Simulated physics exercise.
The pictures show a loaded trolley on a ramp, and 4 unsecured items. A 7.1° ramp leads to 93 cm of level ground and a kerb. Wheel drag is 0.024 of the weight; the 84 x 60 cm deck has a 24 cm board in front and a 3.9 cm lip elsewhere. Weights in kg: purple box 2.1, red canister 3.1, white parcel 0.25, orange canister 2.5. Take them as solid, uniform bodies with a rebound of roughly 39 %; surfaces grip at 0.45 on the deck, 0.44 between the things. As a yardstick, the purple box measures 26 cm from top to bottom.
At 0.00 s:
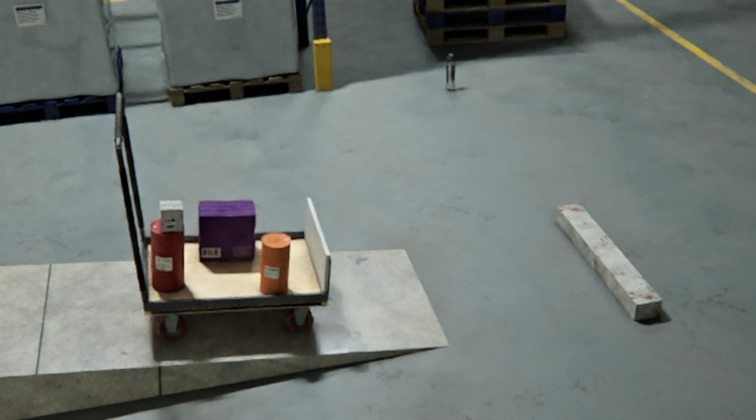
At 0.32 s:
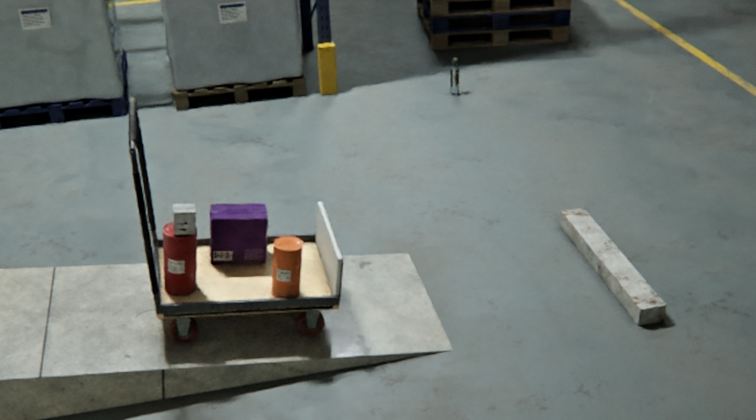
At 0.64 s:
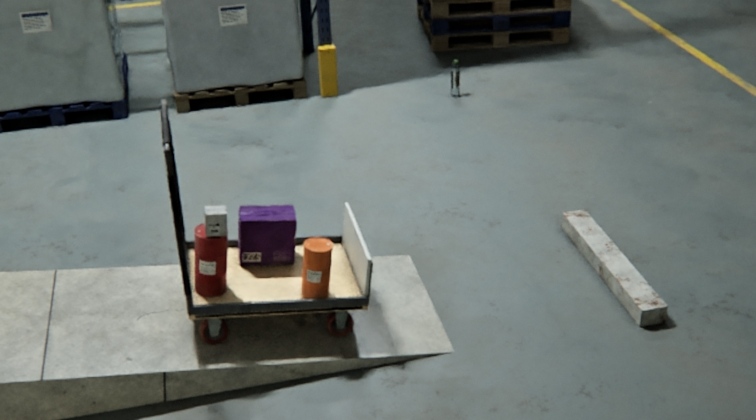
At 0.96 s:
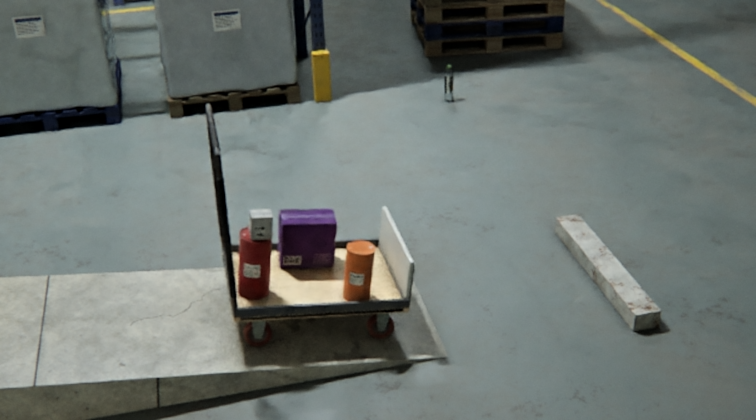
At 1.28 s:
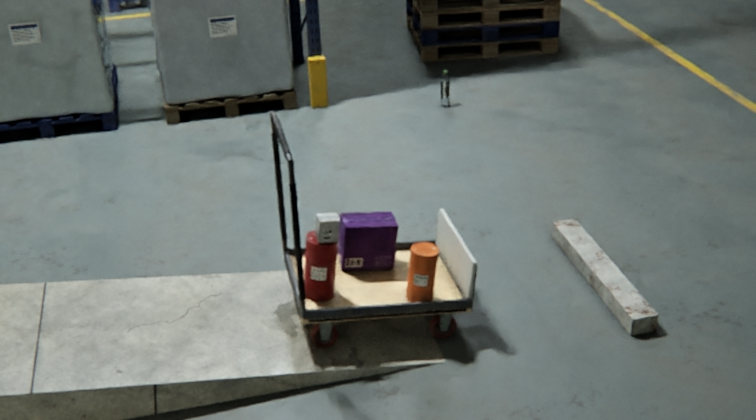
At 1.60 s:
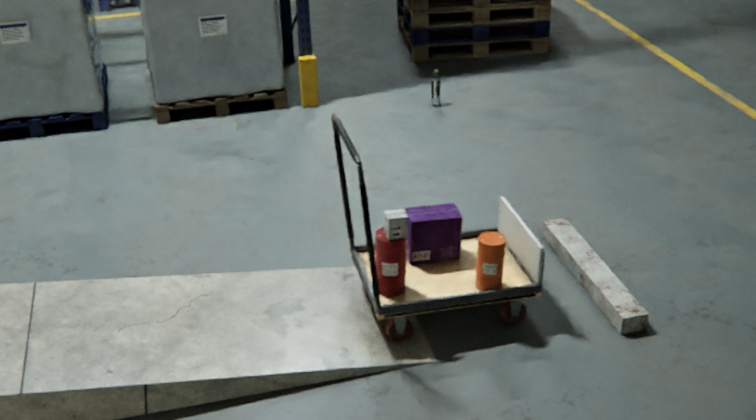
In this clip, a flat trolley carrying a purple box, a red canister with a small white parcel on top, and an orange canister rolls rightward down a low ramp and onto the grey floor, nearing a pale kerb.
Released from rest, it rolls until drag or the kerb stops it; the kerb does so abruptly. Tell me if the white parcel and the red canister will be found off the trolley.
The white parcel remains on the deck; the red canister remains on the deck.
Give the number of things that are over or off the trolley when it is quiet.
In all, 1.
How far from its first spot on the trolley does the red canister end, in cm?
Some 12 cm.
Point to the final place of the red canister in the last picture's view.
Around (493, 248).
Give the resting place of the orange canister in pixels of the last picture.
At about (595, 246).
After 2.00 s, trolley at the kerb; white parcel moved 8 cm near (493, 213); red canister moved 8 cm near (485, 249); purple box moved 8 cm.
After 2.50 s, trolley at the kerb; white parcel 71° off its base near (536, 222); red canister 9° off its base near (498, 246); purple box moved 16 cm.
In the end (3.5 s), toppled on the trolley, white parcel; not toppled but over 10 cm from the start, purple box, red canister and orange canister. At the end, from the last picture's camera, white parcel near (516, 251), red canister near (493, 249).
